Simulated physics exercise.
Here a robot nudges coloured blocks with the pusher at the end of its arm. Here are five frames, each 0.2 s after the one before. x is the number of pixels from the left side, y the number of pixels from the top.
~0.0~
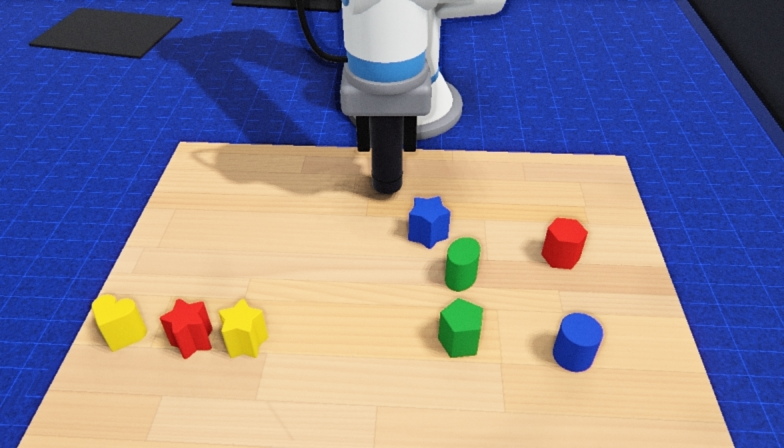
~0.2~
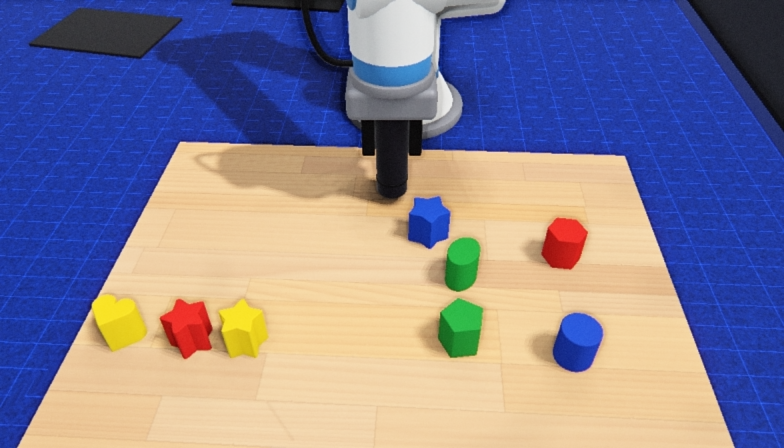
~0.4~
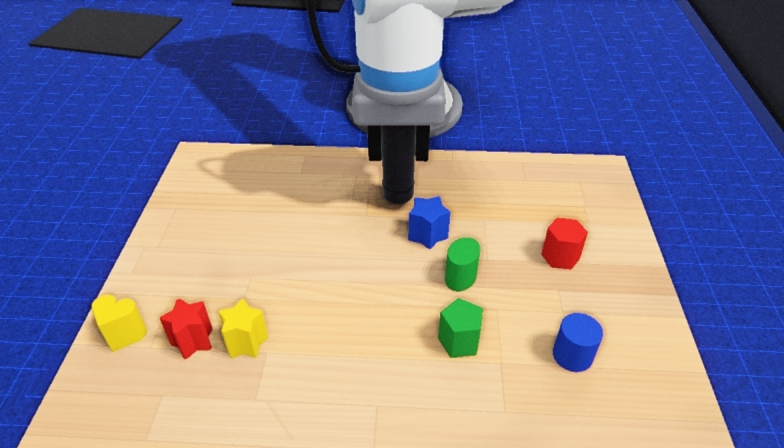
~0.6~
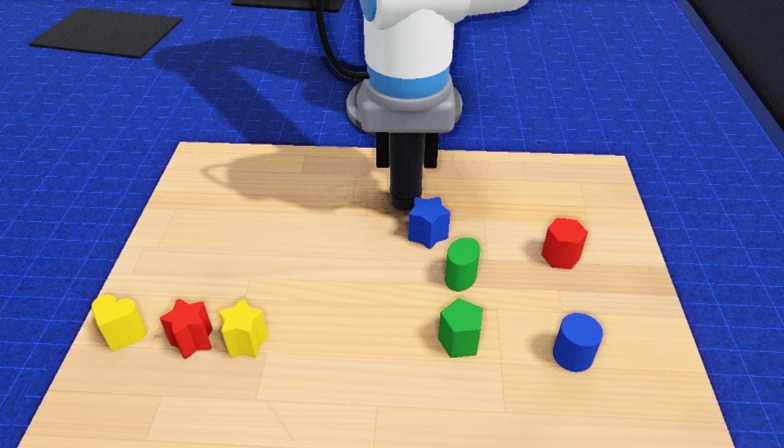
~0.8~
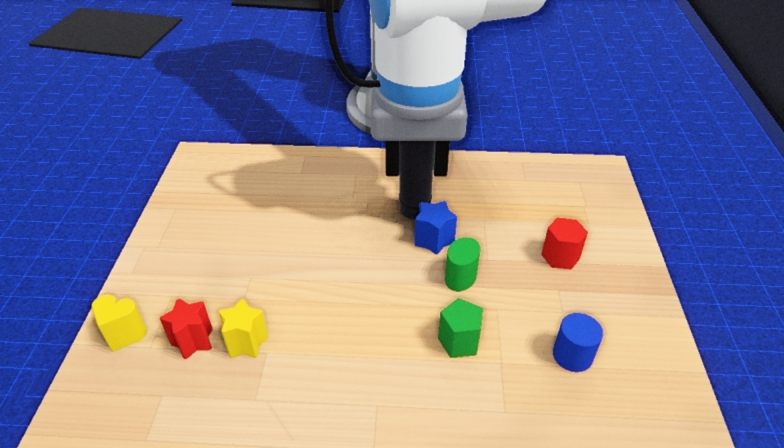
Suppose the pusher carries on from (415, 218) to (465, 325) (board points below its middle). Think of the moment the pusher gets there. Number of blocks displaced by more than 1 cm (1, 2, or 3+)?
A group of three or more is moved.
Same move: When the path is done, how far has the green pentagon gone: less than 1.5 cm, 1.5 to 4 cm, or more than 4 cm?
Between 1.5 and 4 cm.
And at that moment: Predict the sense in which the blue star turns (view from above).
The answer is counter-clockwise.
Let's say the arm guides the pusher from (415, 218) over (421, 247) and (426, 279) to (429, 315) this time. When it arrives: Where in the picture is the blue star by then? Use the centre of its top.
When the path ends, it will be at (460, 239).
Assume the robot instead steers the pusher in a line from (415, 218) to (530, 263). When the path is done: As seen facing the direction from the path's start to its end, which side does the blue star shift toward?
To the right.
The first path, step by step. One third of the way, pusher (431, 242); blue star (462, 235), turned 55° anticlockwise; green oval block (475, 258), turned 20° clockwise.
Two thirds of the way, pusher (447, 278); blue star (484, 256), turned 90° anticlockwise; green oval block (511, 280), turned 20° clockwise.
At the end, pusher (466, 317); blue star (487, 260), turned 110° anticlockwise; green pentagon (468, 333); green oval block (518, 282), turned 30° clockwise.
